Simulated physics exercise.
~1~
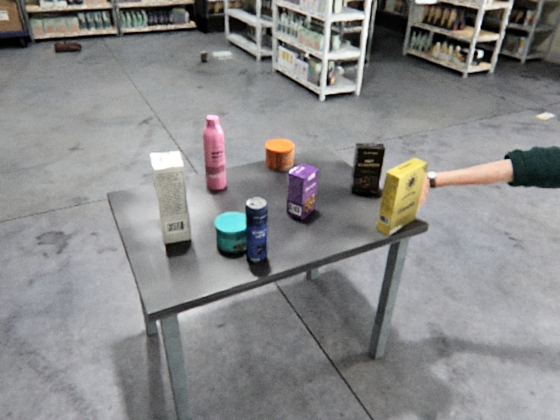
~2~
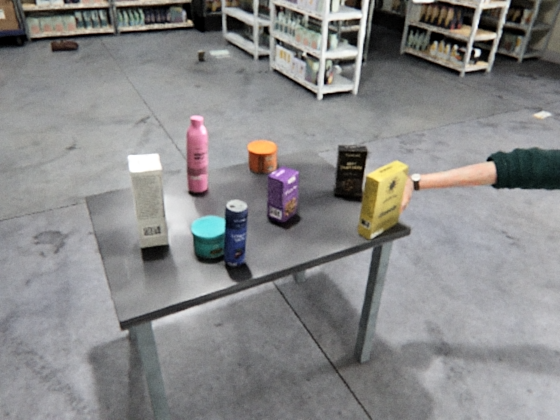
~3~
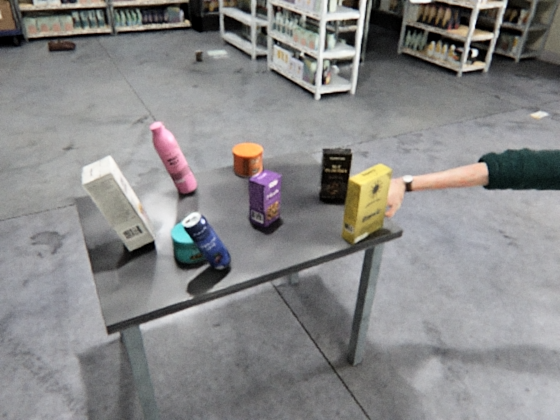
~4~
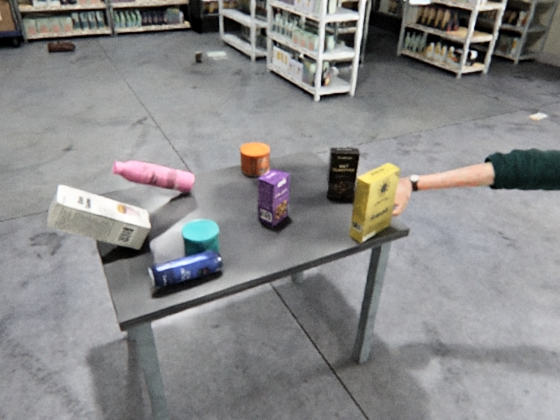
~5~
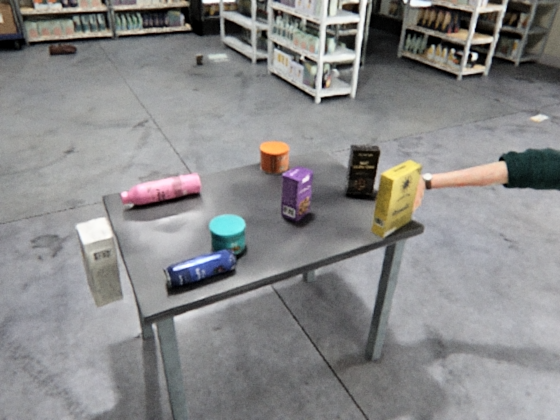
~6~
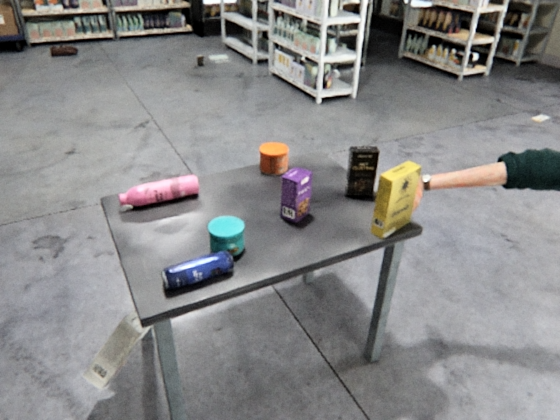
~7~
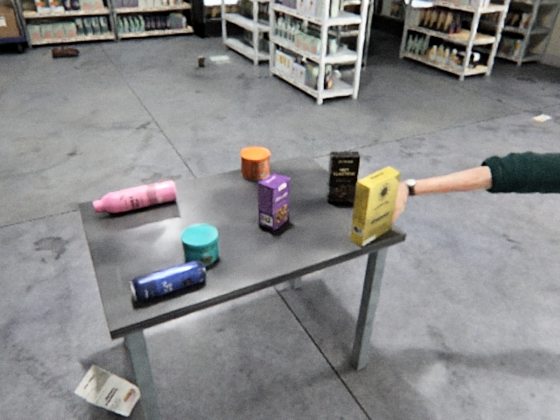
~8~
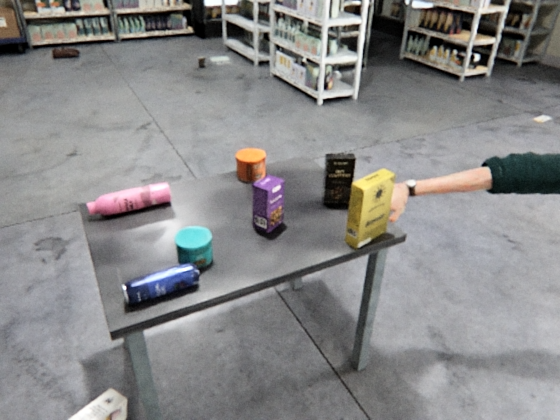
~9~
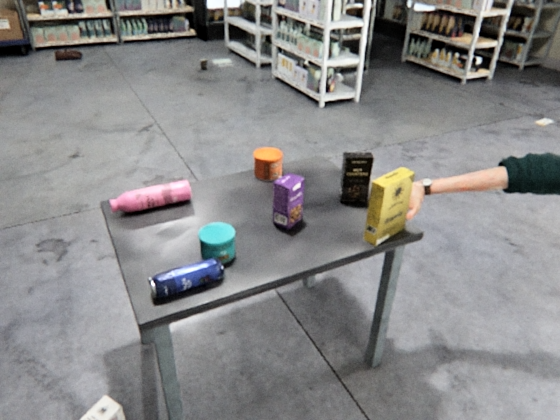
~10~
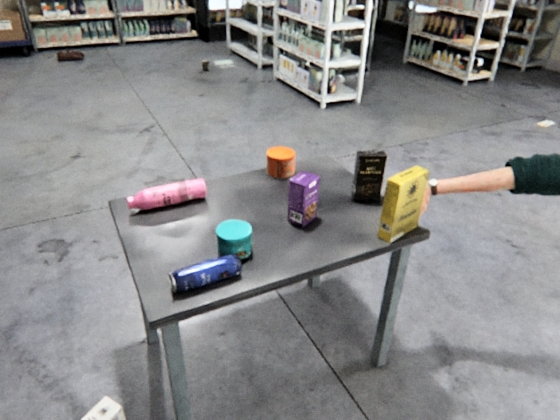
A white carton topples off the jolted table's left side as a bottle and can tip over.
